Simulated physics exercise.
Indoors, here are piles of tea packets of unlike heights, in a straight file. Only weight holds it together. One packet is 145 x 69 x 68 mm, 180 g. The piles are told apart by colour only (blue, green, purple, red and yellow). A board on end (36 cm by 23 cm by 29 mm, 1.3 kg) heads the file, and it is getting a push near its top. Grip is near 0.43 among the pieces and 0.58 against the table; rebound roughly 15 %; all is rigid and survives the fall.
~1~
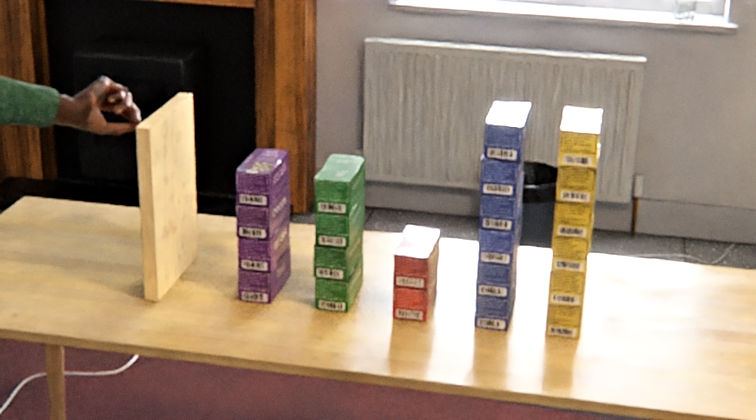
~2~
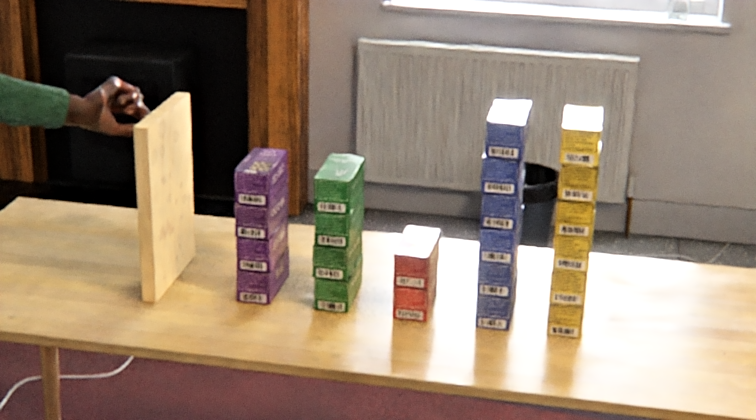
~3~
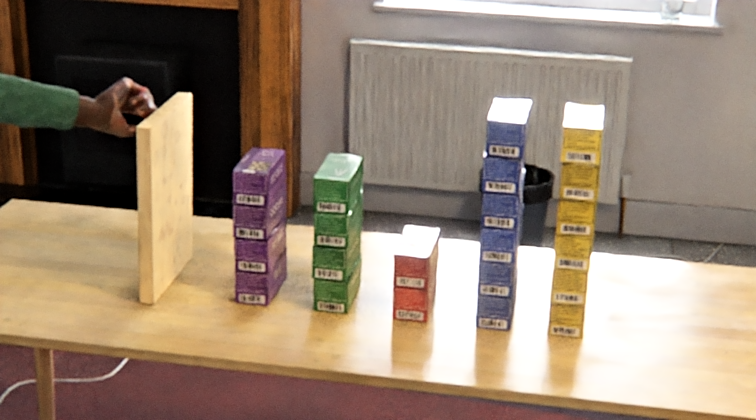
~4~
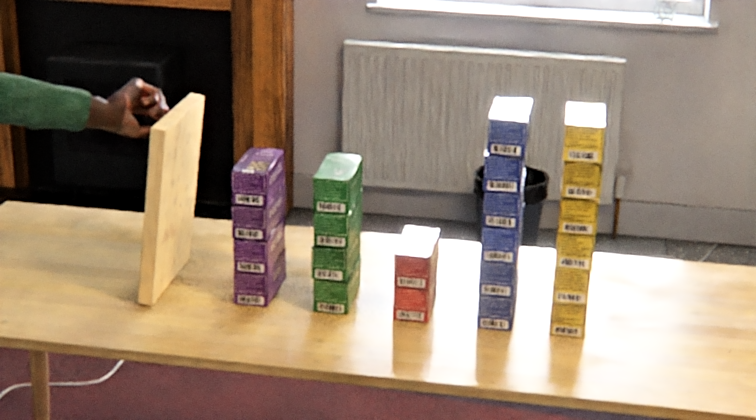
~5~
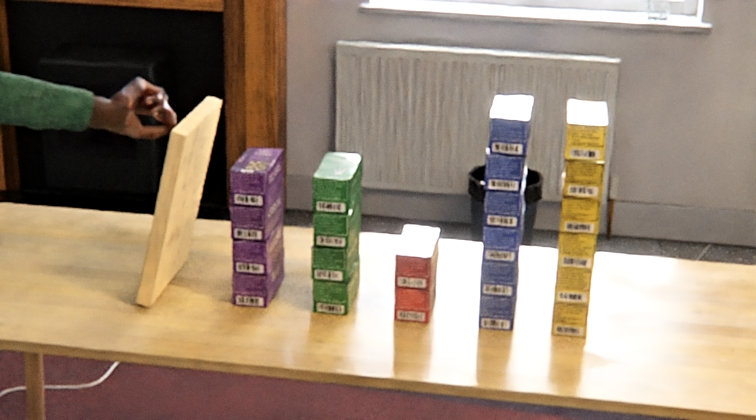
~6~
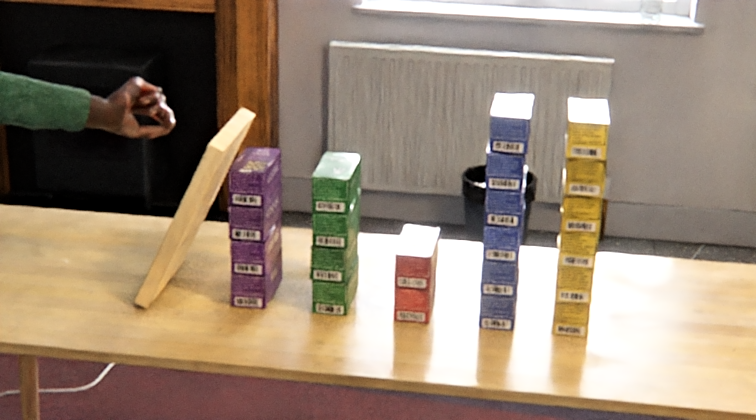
A hand in a green sleeve moves to the top of an upright wooden board at the left of a table and pushes it rightward. The board tilts toward a row of purple, green, red, blue and yellow packet stacks, leaning further after the hand stops, while the stacks stay still.
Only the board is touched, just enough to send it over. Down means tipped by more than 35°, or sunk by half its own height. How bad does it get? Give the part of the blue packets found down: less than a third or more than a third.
The part is less than a third.
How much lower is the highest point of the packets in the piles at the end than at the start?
Roughly 0 cm.
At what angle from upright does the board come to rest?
Some 65° from upright.
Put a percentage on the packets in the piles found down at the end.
Near 35 per cent.
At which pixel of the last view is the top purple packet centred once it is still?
At about (375, 232).
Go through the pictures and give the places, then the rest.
In the first picture (pixels give the middle of a visible side; the camera moves round a little), finger (131, 119) 46 mm short, board 0° from upright; top blue packet (503, 142); top purple packet (253, 189); none of the others has stirred.
In the second picture, finger (141, 119) 18 mm short, board 0° from upright; top blue packet (504, 141).
In the third picture, finger 9 mm in, board 2° from upright; top blue packet (505, 139).
In the fourth picture, finger 37 mm in, board 7° from upright; top blue packet (507, 138); none of the others has stirred.
In the fifth picture, finger (166, 121) 47 mm in, stopped, board 13° from upright; top blue packet (508, 136); none of the others has stirred.
In the sixth picture, finger (163, 121) 47 mm in, stopped, board 25° from upright; top blue packet (509, 135); top purple packet (246, 189); none of the others has stirred.
Then, 0.18 s past the last view, board 43° from upright; none of the 6 blue packets down (0 of 22 in all colours); top blue packet unmoved; top purple packet 15° from how it stood.
Then, 0.32 s past the last view, board 56° from upright; none of the 6 blue packets down (3 of 22 in all colours); top blue packet unmoved; top green packet 34° from how it stood, 24 mm lower.
Then, 0.48 s past the last view, board 65° from upright; none of the 6 blue packets down (8 of 22 in all colours); top blue packet unmoved; top green packet 74° from how it stood, 6 cm lower.
In the end, board 65° from upright; none of the 6 blue packets down (8 of 22 in all colours); top blue packet 3° from how it stood; top green packet on its side. That is 0 per cent. From the last view, middles, top blue packet near (527, 124), top green packet near (476, 227).
